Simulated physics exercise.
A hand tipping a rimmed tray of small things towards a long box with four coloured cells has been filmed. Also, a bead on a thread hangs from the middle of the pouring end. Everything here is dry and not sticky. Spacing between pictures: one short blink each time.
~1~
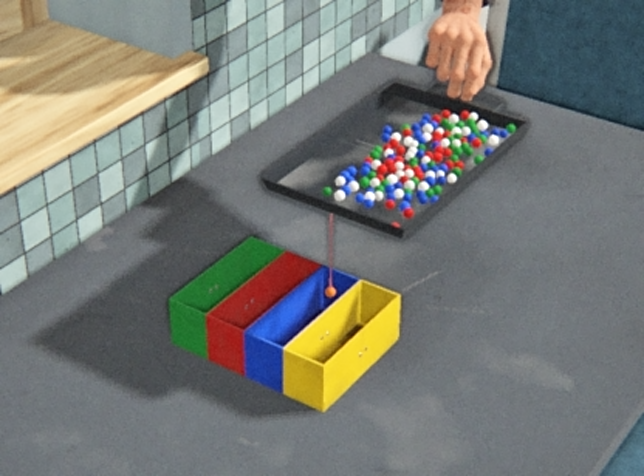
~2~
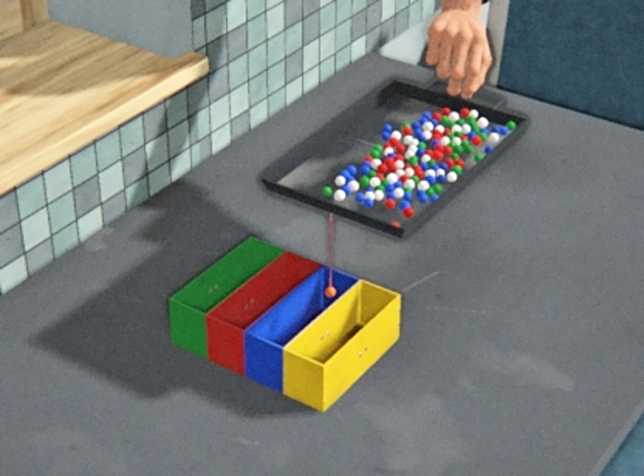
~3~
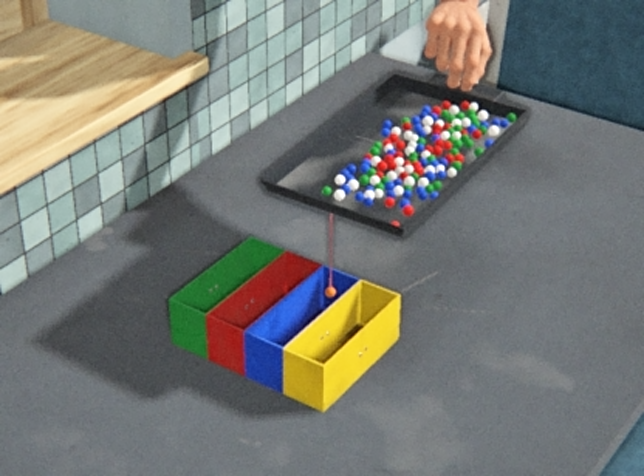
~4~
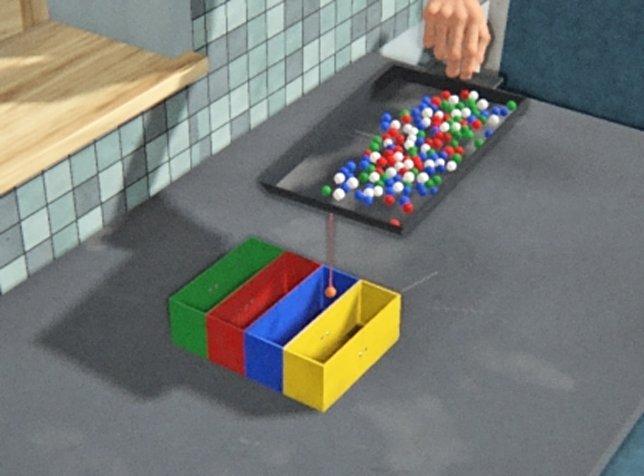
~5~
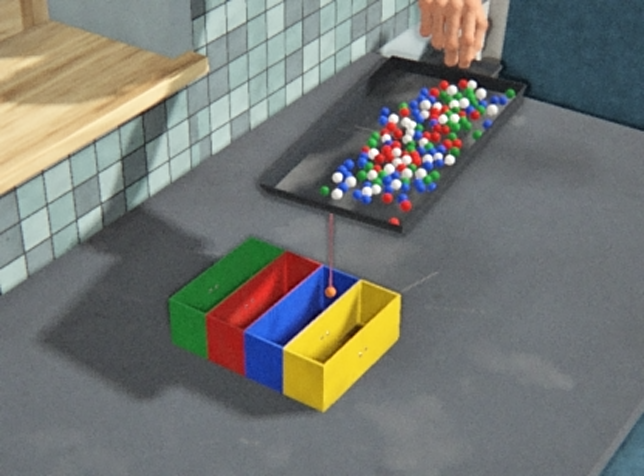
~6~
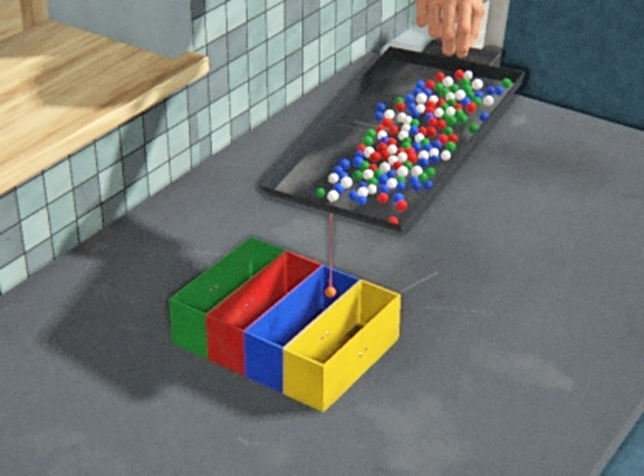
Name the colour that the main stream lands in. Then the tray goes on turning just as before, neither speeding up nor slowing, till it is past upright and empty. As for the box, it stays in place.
Red.
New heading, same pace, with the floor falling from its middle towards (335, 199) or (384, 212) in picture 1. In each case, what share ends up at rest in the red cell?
In turn, 30 percent and then 0 percent.
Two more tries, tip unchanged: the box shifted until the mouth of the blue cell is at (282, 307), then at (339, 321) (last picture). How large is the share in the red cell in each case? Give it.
First try: Roughly 50 per cent; second try: Roughly 20 per cent.
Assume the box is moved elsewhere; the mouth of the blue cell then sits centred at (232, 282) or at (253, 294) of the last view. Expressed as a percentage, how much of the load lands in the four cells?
It would be roughly 80 per cent for the first and roughly 100 per cent for the second.
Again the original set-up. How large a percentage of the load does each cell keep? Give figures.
Green cell: Around 20 percent; red cell: Around 50 percent; blue cell: Around 20 percent; yellow cell: Around 0 percent.
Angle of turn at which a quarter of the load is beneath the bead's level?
Roughly 60 degrees at that moment.
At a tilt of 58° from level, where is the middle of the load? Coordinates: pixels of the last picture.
Mark it at roughly (290, 199) in the final frame.
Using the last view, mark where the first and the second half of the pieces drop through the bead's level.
Earlier half at (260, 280), later half at (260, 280).
Soon after the last picture, tray tipped steeply; about two thirds on the tray; a small part in the red cell; a small part in the green cell; a small part in the blue cell; a small part falling or outside the box.
A little later, tray tipped right over; about half in the red cell; about a quarter in the blue cell; about a quarter in the green cell; a stray few in the yellow cell; a small part falling or outside the box.
Later still, tray tipped past a quarter turn; about half in the red cell; about a quarter in the blue cell; about a quarter in the green cell; a stray few in the yellow cell; a small part falling or outside the box.
At rest, tray tipped past a quarter turn; about half in the red cell; about a quarter in the blue cell; about a quarter in the green cell; a stray few in the yellow cell; a small part outside the box.
